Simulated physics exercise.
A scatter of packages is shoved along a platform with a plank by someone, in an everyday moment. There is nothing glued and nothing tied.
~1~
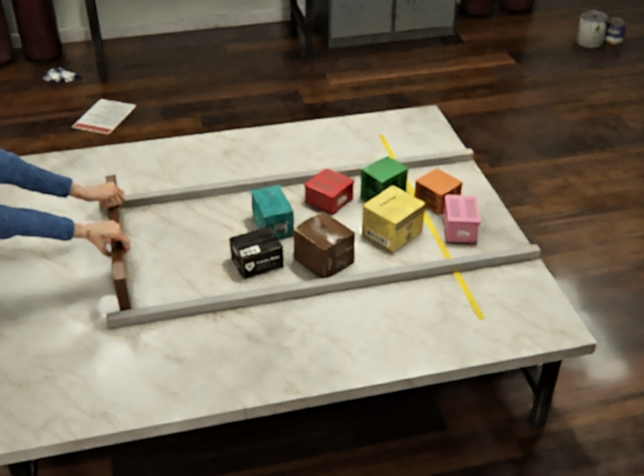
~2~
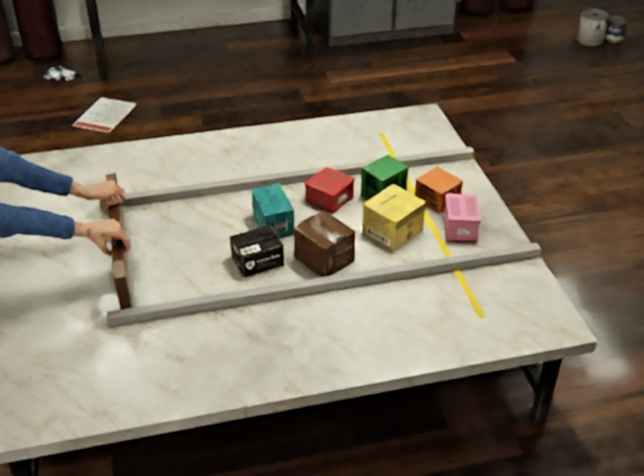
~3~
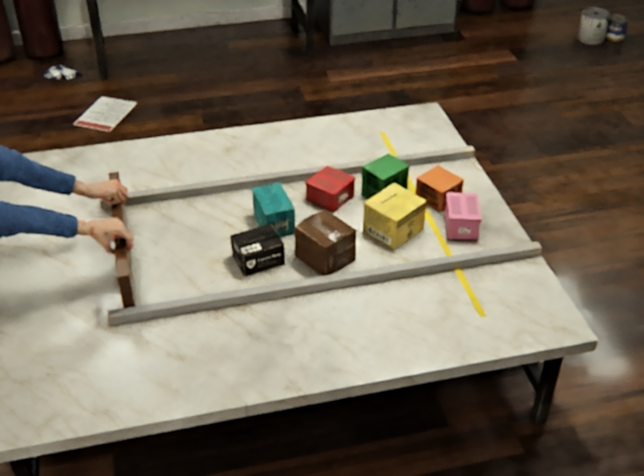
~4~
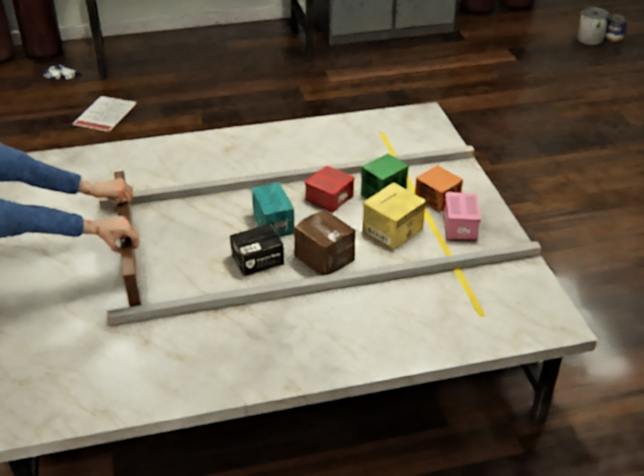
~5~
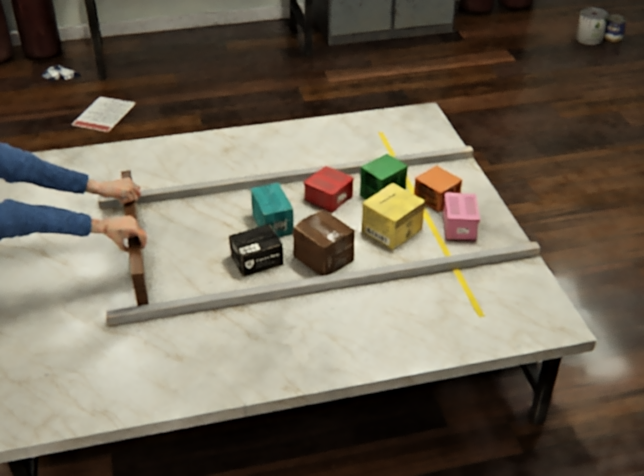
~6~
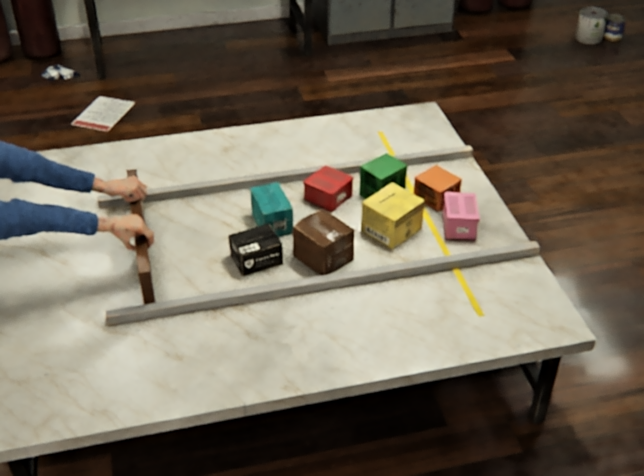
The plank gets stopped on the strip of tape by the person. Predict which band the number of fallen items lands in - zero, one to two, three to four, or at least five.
The tally of those that come down is below three but not nil.
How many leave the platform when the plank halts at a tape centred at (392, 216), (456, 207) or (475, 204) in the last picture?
0, 5, 5.
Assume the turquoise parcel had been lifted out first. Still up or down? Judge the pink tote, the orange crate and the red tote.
So the pink tote falls off, the orange crate falls off, the red tote remains.
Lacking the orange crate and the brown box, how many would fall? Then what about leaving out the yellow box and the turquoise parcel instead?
First try 0, second try 1.
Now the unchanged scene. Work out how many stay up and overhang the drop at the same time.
I count 1 overhanging.
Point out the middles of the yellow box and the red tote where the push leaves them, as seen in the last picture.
In the last view, the middles sit near (483, 192) and near (428, 168).
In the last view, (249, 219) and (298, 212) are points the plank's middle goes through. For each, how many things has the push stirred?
At the first point the count is 2, at the second it's 5.
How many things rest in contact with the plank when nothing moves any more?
Contact count: 3.
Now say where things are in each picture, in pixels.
In the first frame, pink tote (461, 219); orange crate (438, 191); green crate (384, 183); plank (118, 241); tape (425, 215).
In the second frame, orange crate (438, 189); red tote (330, 190).
In the third frame, green crate (385, 180); brown box (325, 243).
In the fourth frame, pink tote (462, 217); yellow box (394, 216).
In the fifth frame, orange crate (438, 188); black parcel (256, 250).
In the sixth frame, pink tote (460, 216); orange crate (437, 188); green crate (383, 180); plank (140, 235); tape (424, 211).
A little later, none off yet; pink tote at rest near (460, 216); orange crate at rest near (437, 188); green crate at rest near (383, 180).
Next, none off yet; pink tote at rest near (460, 216); orange crate shifted a little near (438, 184); green crate moving near (387, 181).
When it is over, the number that fall off is one or two; down, orange crate and pink tote.
